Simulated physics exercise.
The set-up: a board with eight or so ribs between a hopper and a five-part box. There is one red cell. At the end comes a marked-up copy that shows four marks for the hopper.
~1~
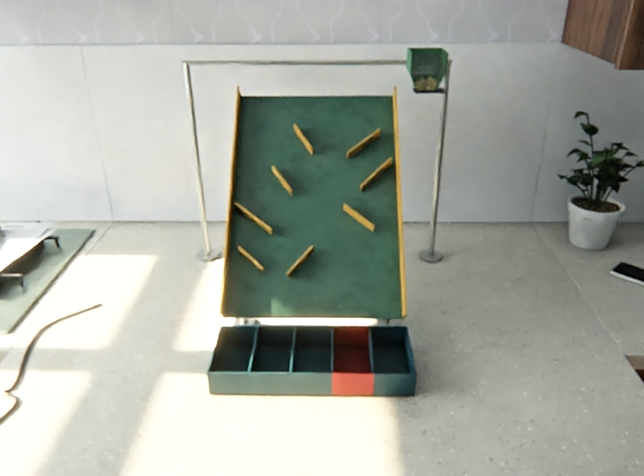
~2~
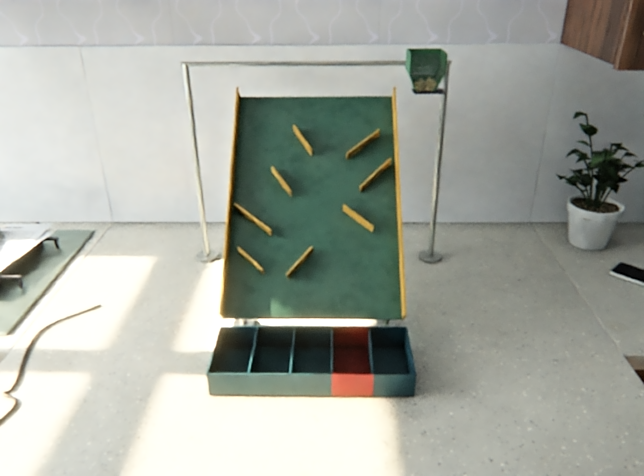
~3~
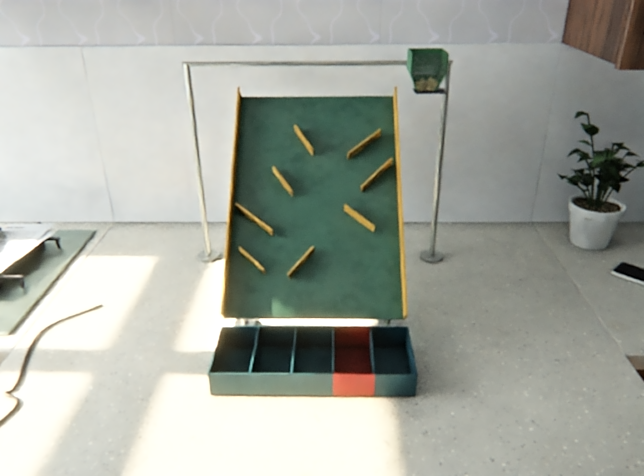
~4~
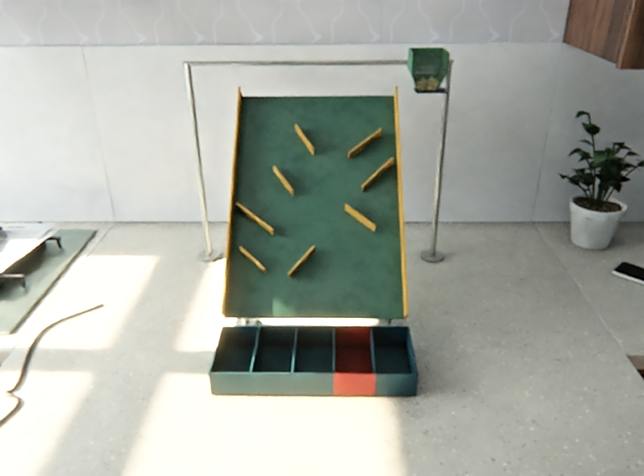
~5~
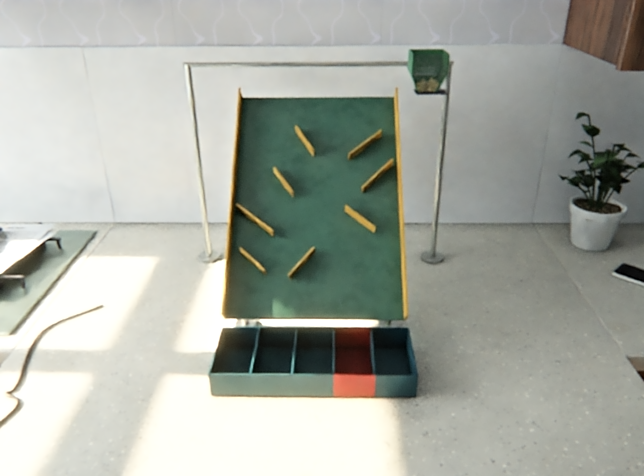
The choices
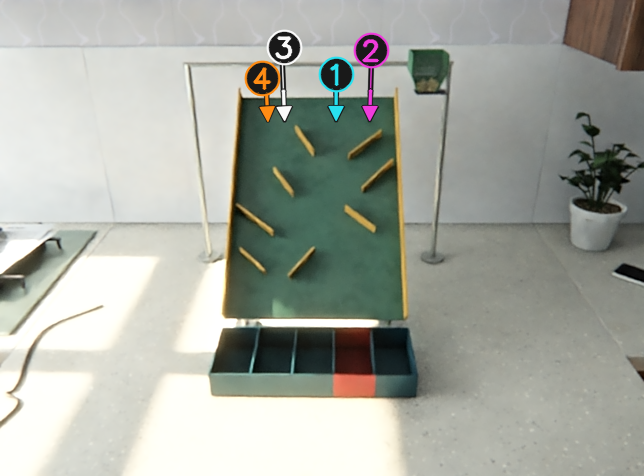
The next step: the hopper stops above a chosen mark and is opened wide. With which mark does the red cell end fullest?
Best: 3.
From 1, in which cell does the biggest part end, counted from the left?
It is the third one.
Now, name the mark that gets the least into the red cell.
2.
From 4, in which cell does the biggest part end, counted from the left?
The second from the left.
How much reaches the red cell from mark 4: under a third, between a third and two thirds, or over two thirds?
Under a third.
On the marked copy, mark 1 meets the board at (336, 115); mark 2 meets the board at (369, 115); mark 3 meets the board at (284, 115); mark 4 meets the board at (267, 116).
With 1, close to a quarter in the red cell, close to two thirds in other cells, a small share outside the box.
With 2, only a few in the red cell, all but a few in other cells, only a few held on the board.
With 3, close to half in the red cell, close to half in other cells.
With 4, close to a quarter in the red cell, close to two thirds in other cells, a small share held on the board.
